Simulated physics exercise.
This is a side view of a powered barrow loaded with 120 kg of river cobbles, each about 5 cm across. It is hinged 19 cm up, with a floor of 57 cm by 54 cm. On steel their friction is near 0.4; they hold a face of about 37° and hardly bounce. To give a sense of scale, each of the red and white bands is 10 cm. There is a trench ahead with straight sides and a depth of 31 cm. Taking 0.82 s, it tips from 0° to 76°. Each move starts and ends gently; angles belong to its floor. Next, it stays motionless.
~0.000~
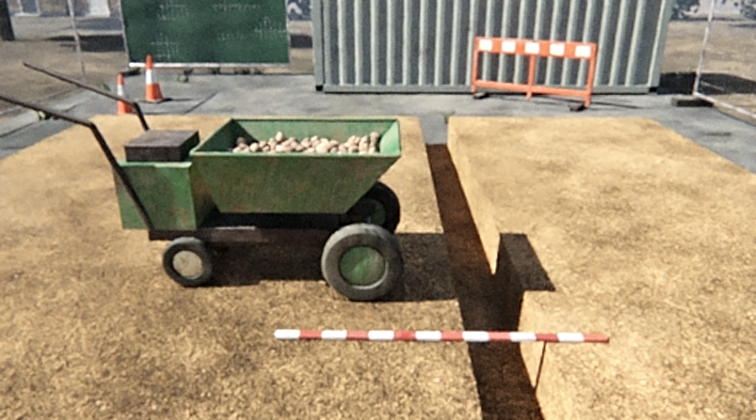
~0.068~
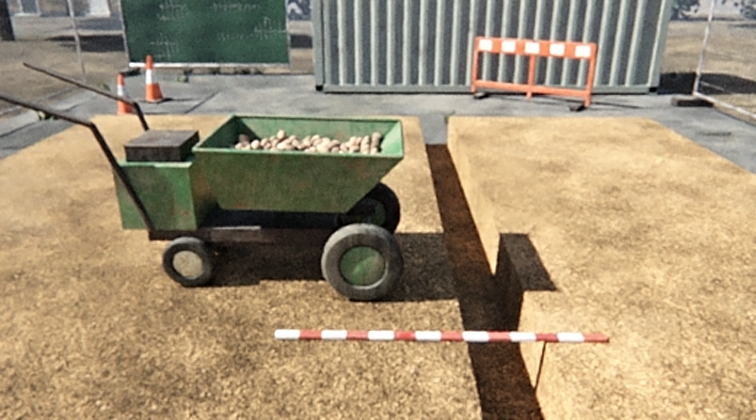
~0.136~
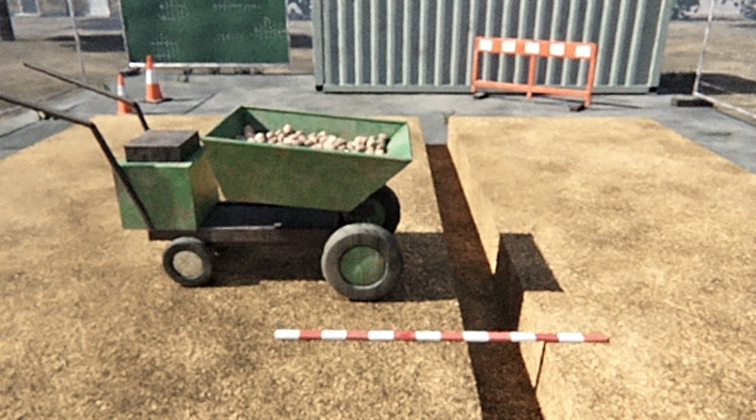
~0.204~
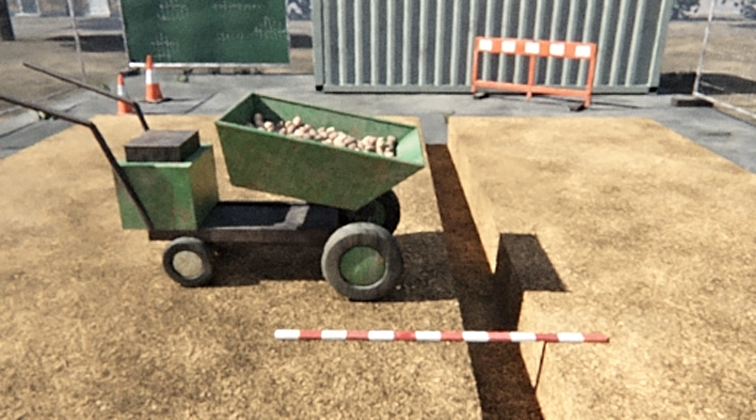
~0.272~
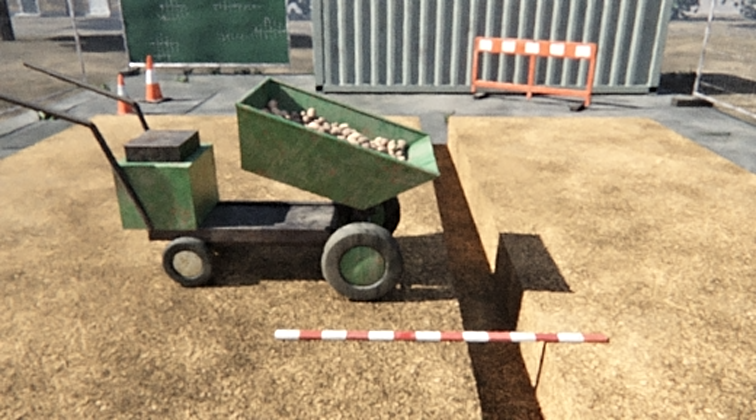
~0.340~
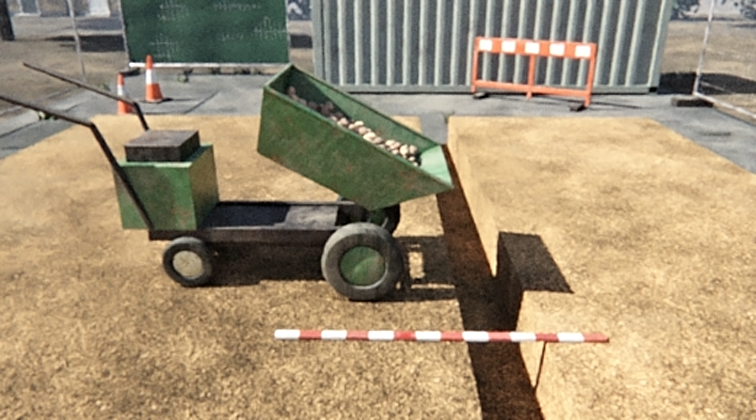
Beside a narrow trench on sandy ground, a green powered barrow raising its stone-filled tray, tilting it steadily towards the right.
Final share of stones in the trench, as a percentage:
55 per cent.
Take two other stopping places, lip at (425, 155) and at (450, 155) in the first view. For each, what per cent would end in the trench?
I'd say some 30 per cent and some 10 per cent.
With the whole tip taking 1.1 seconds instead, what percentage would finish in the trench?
In that case some 60 per cent.
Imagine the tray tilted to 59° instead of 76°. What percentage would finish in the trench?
Share in trench: Approx. 55%.
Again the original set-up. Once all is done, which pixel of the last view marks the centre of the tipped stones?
Centre estimate: Around (508, 300).
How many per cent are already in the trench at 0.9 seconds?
Some 30 per cent of the load by that point.
After 0.6 s the floor is at 65°; 100 % in the tray; the foremost stones are at (464, 211).
After 0.9 s the floor is at 76°; 58 % in the tray, 28 % in the trench, 14 % past the trench; the foremost stones are at (551, 270).
After 1.3 s the floor is at 76°; 5 % in the tray, 49 % in the trench, 45 % past the trench; the foremost stones are at (684, 276).
After 3.2 s the floor is at 76°; 0 % in the tray, 55 % in the trench, 45 % past the trench; the foremost stones are past the picture's edge.
